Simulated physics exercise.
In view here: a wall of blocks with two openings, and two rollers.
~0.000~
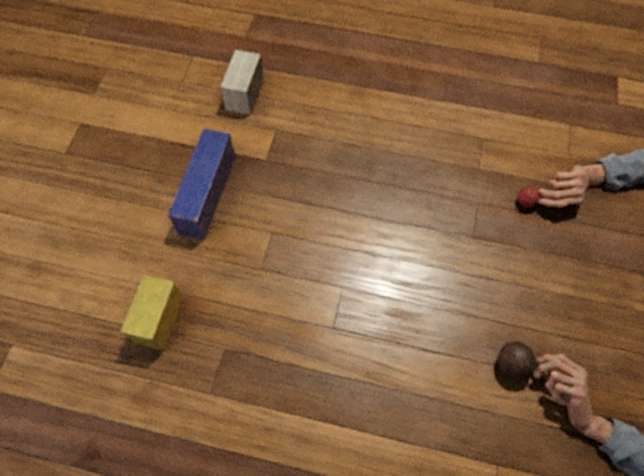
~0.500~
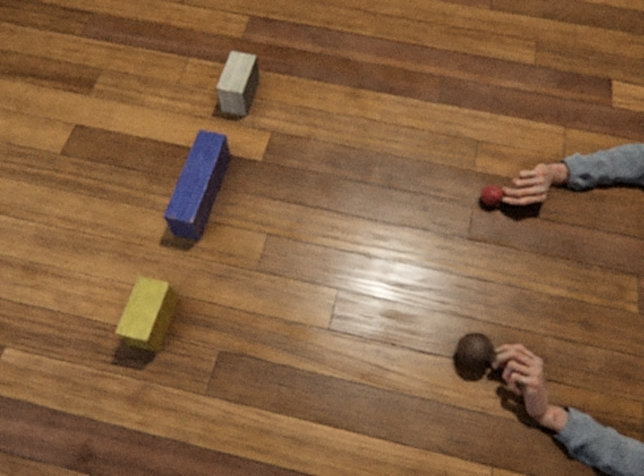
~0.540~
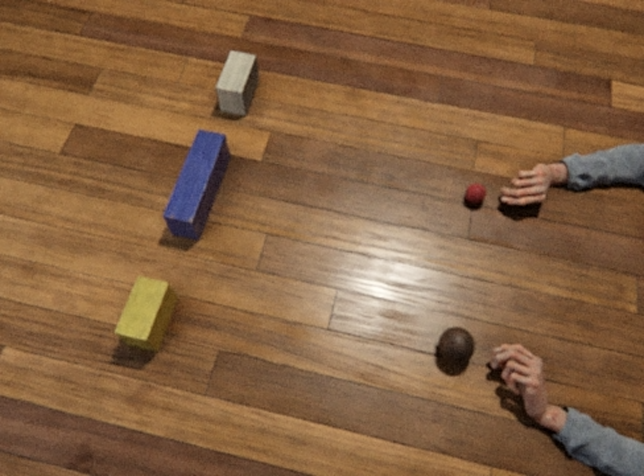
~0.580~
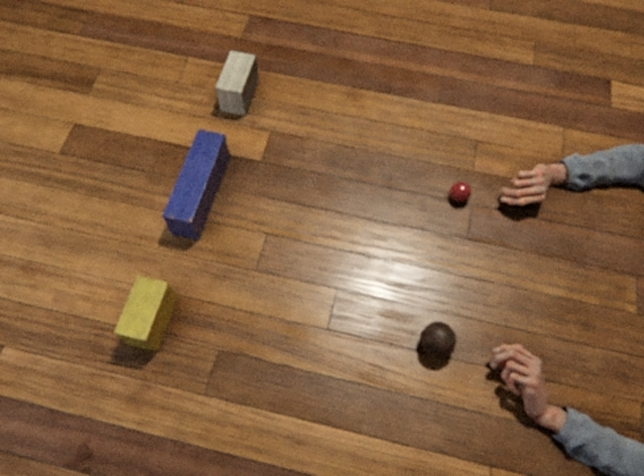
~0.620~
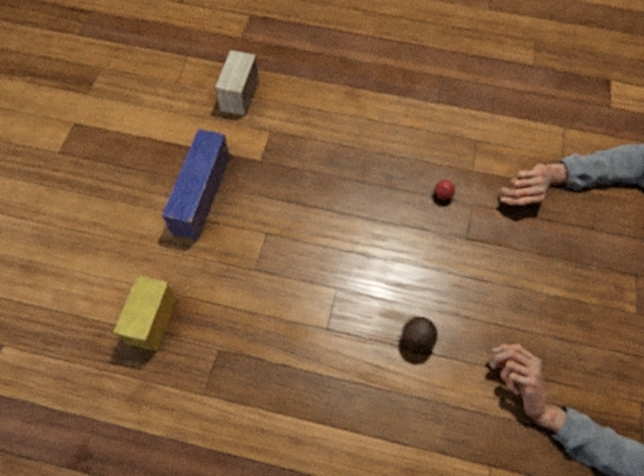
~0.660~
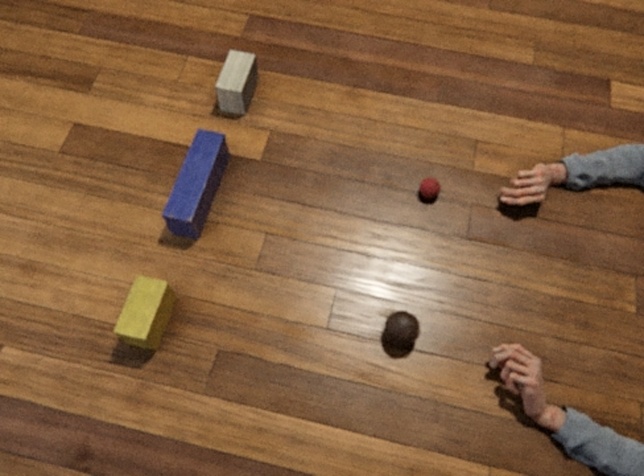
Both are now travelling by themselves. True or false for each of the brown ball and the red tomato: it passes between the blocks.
Answers: The brown ball - true; the red tomato - false.
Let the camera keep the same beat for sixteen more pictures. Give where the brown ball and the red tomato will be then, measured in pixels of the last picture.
Predicted centres: Brown ball close to (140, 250), red tomato close to (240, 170).
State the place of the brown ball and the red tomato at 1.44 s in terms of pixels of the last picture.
For the brown ball, (91, 233); for the red tomato, (241, 171).
By 0.98 s, brown ball heading on near (267, 287); red tomato heading on near (314, 174).
By 1.44 s, brown ball heading on near (90, 233); red tomato coming back near (241, 171).
By 1.92 s, brown ball heading on; red tomato coming back near (250, 183).
When it is over (2.3 s), the brown ball gets between the blocks; the red tomato is stopped.
